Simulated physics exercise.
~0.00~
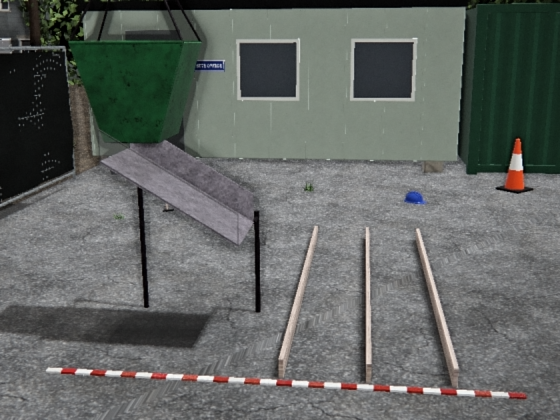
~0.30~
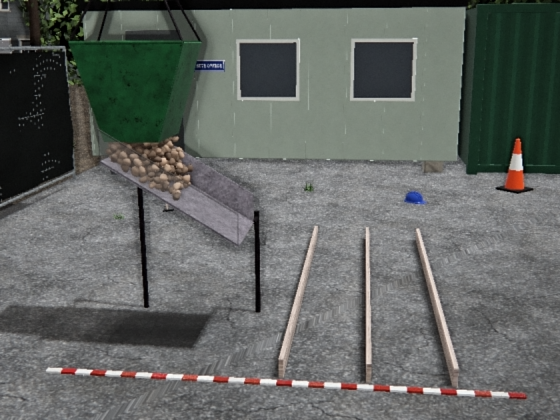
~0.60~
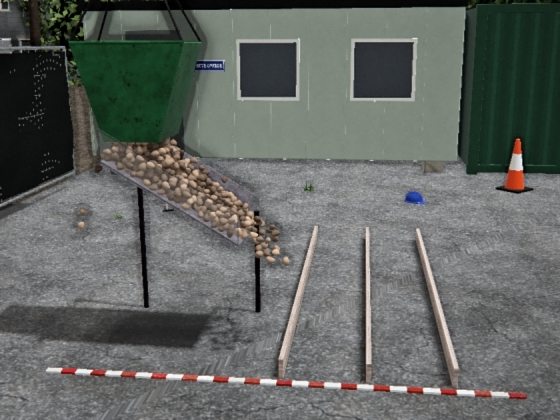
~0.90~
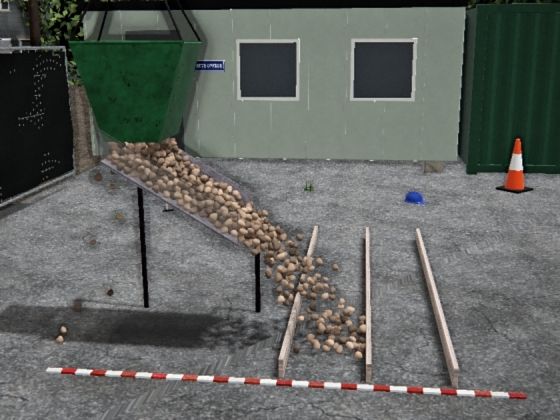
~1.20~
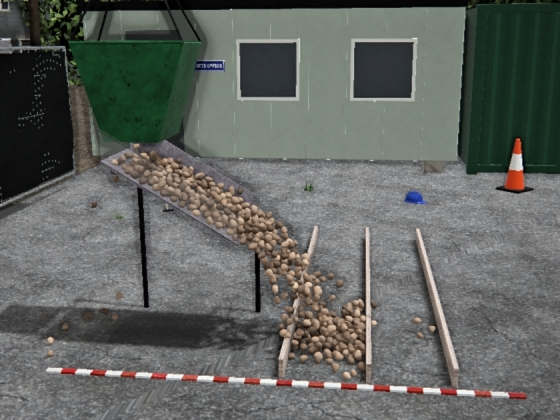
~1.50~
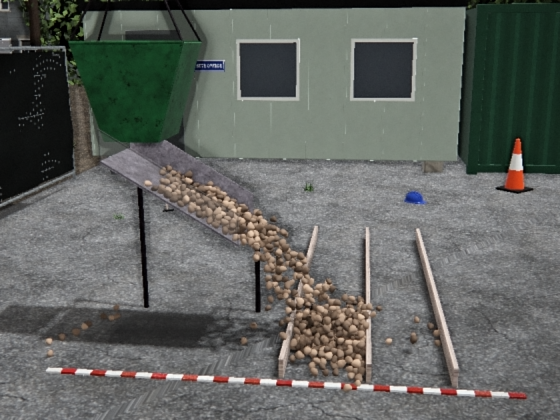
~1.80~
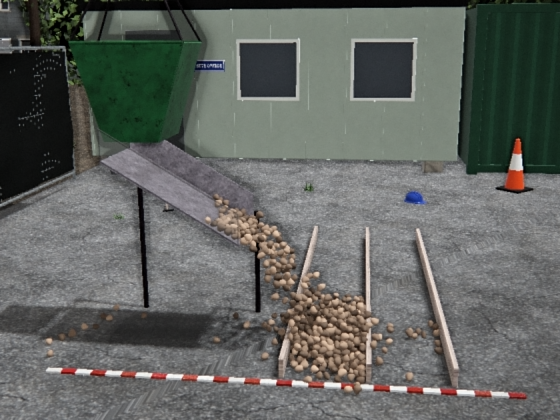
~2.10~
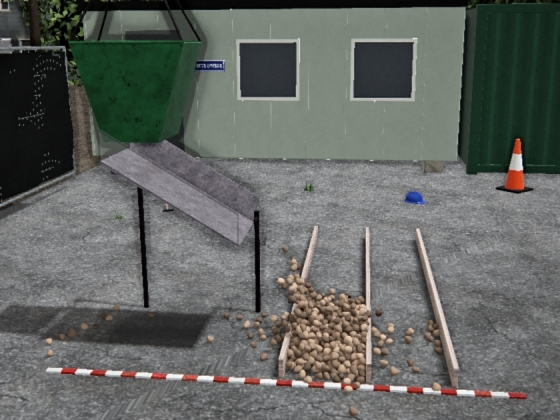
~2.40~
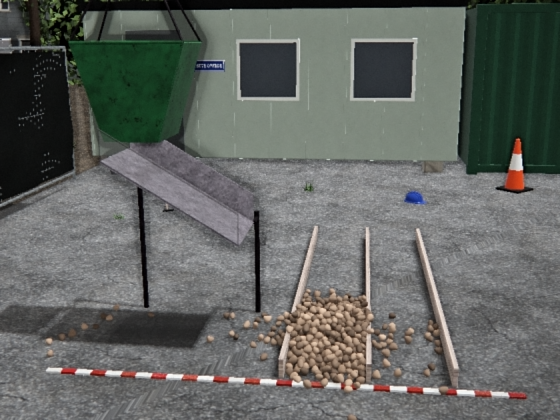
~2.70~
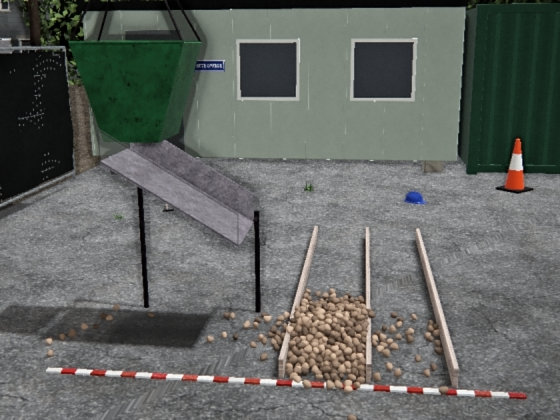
Gravel yard with cobbles pouring from a green skip down a sloping chute, mostly piling up and settling between the left boards.
